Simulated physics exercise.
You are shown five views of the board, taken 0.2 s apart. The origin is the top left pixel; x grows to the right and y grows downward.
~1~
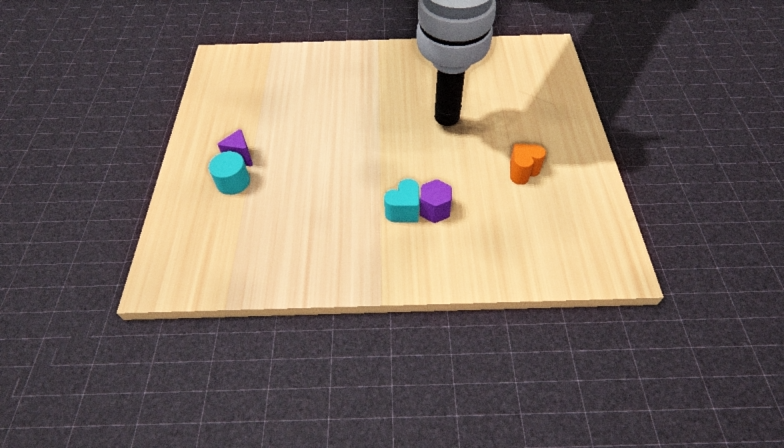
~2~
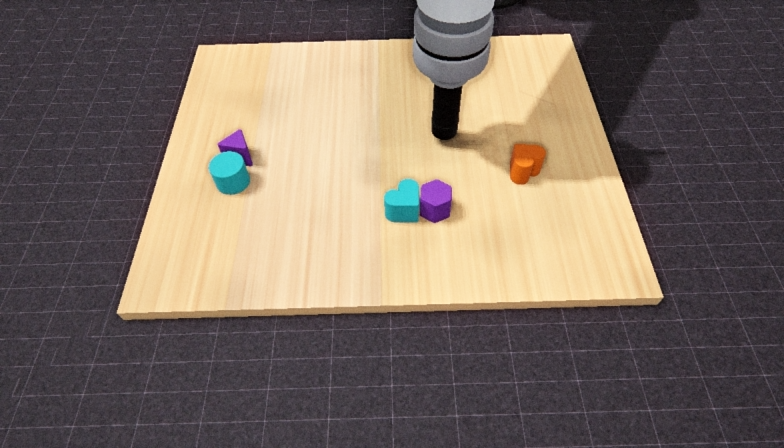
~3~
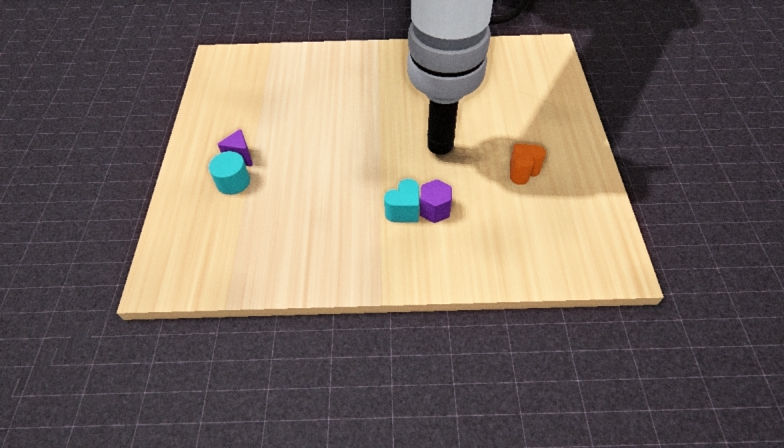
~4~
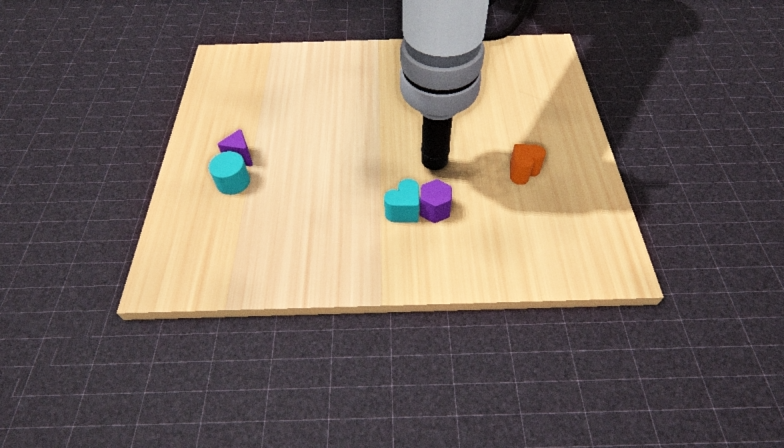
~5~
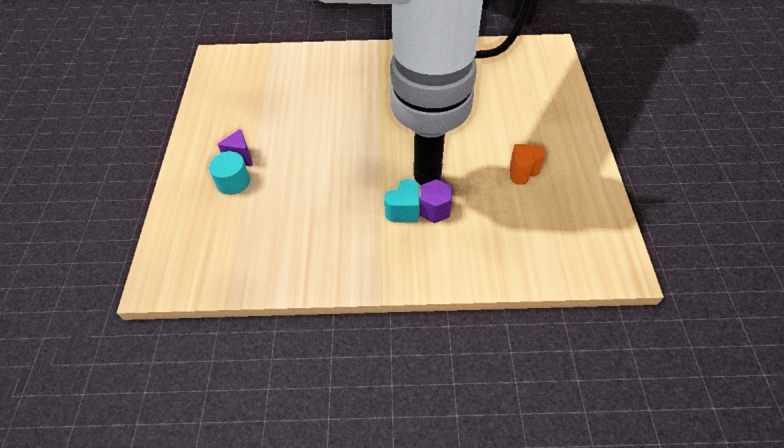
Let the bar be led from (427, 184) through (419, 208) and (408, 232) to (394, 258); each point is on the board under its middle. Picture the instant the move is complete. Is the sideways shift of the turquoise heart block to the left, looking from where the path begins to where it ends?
Final answer: No.
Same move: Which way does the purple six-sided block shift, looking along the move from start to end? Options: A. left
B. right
My pick is A.
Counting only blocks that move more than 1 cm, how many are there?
Two blocks, no more.
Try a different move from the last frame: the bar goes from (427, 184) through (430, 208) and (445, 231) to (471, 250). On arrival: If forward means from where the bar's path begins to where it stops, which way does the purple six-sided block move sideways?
It moves right.
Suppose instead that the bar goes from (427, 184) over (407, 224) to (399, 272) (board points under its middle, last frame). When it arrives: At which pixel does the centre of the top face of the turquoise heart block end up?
The middle of its upper face should be somewhere near (362, 243).
On the path given first. One third of the way, bar at (419, 201); turquoise heart block at (392, 208), turned 20° clockwise; purple six-sided block at (439, 212), turned 30° anticlockwise.
Two thirds of the way, bar at (408, 226); turquoise heart block at (372, 224), turned 60° clockwise; purple six-sided block at (440, 224), turned 85° anticlockwise.
At the end, bar at (394, 251); turquoise heart block at (359, 232), turned 115° clockwise; purple six-sided block at (440, 224), turned 85° anticlockwise.
